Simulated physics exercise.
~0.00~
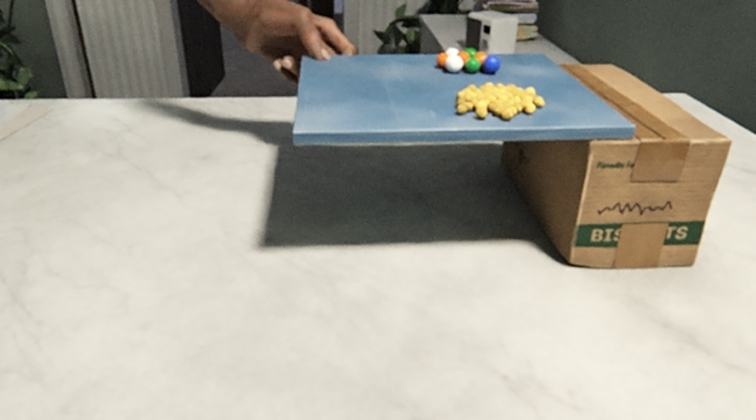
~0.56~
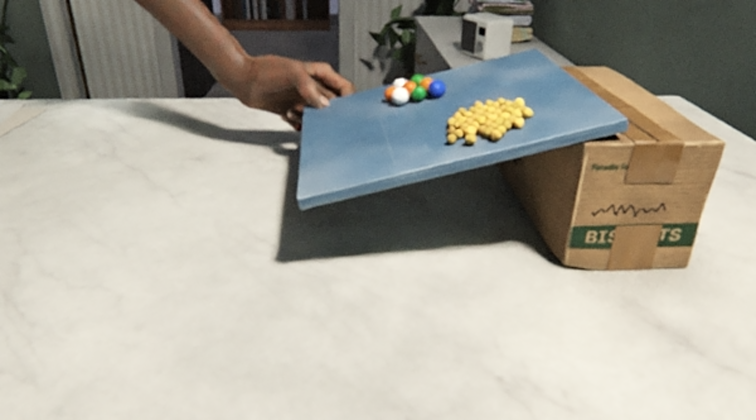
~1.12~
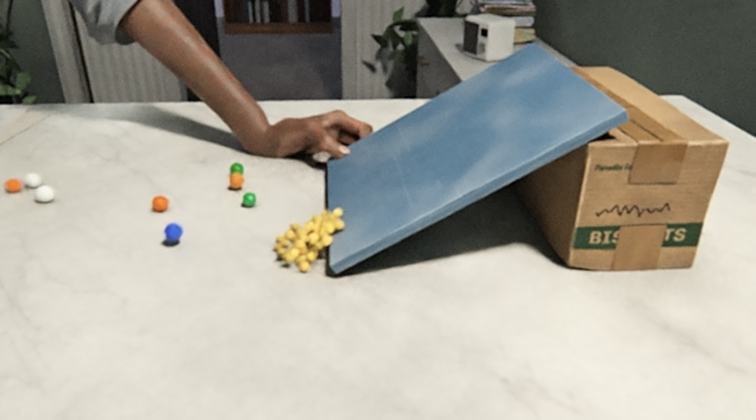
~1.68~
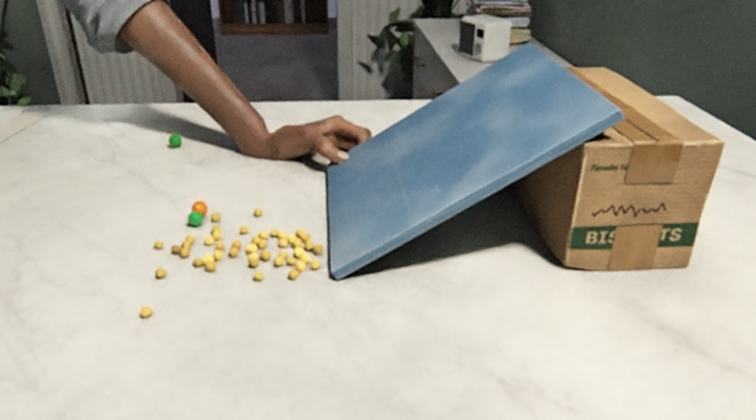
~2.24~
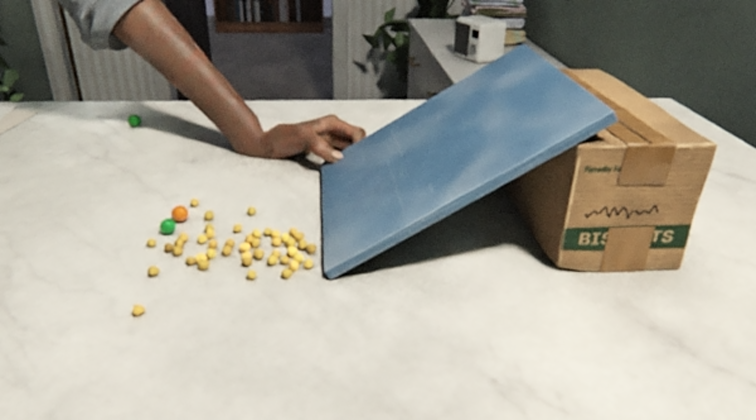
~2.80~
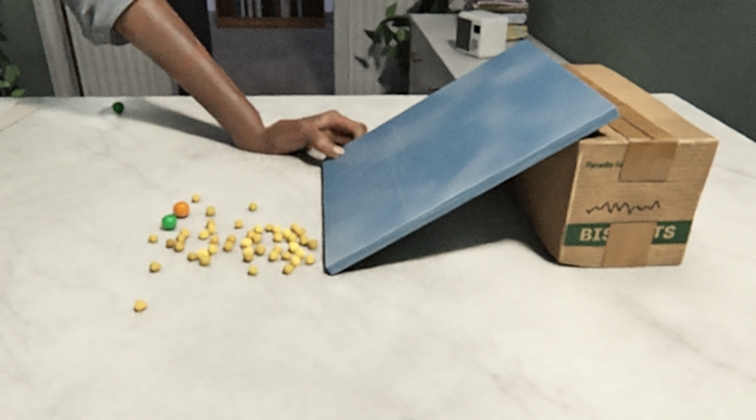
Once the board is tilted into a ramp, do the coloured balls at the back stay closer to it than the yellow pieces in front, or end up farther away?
The coloured balls end up farther away, with several rolling out of sight, while most of the yellow pieces settle close to the foot of the board.
